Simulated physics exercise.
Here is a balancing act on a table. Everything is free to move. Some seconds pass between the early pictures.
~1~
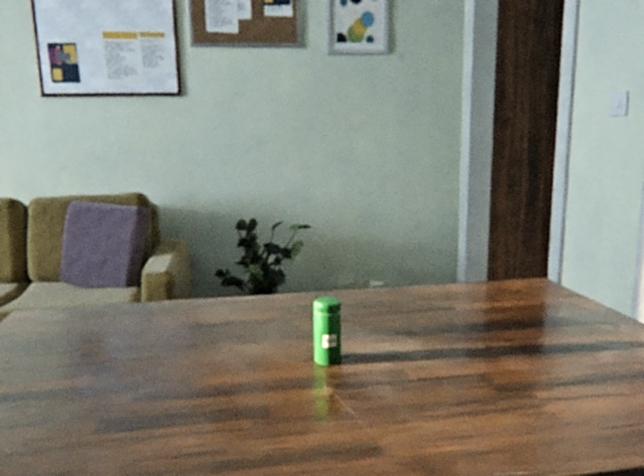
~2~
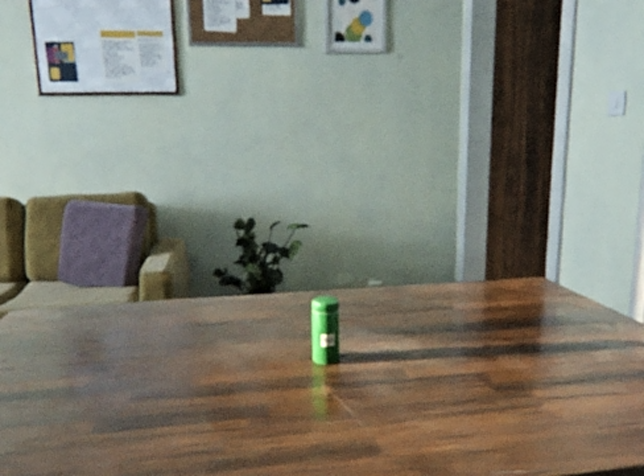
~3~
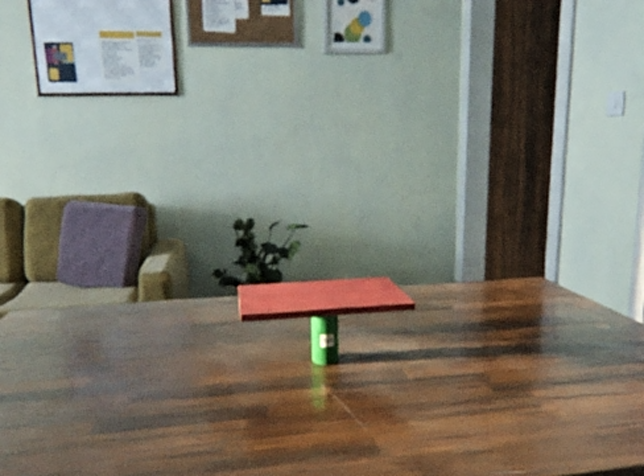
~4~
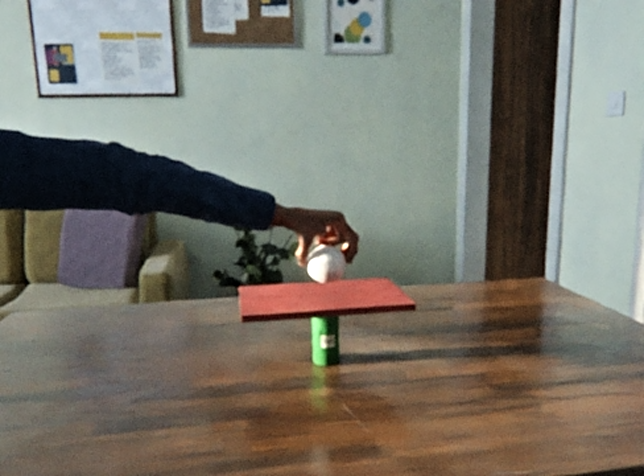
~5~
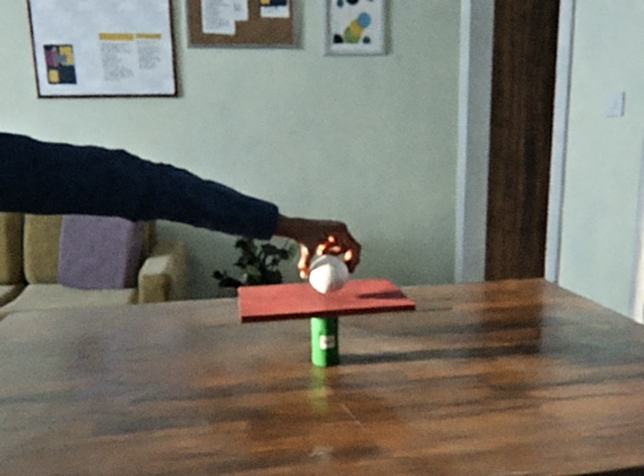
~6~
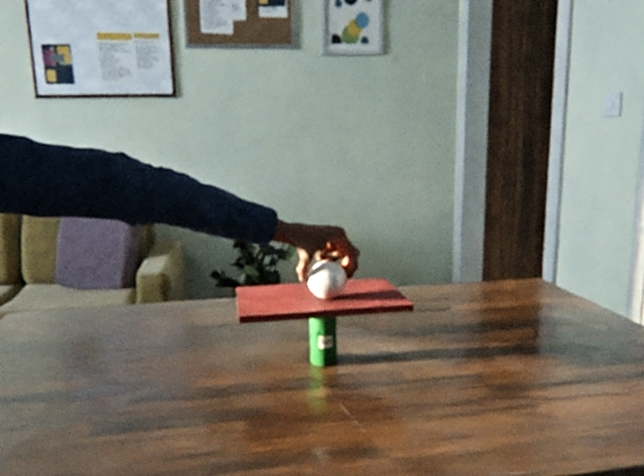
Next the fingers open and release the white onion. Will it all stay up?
The stack holds.
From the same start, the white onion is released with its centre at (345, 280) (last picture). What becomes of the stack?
Then it holds.
Then, 0.20 s past the last view, nothing moves.
Then, 0.50 s past the last view, white onion resting near (327, 280).
Finally, all 3 still in place. Final places as the last picture's camera would see them, white onion near (327, 280). The stack stays up.
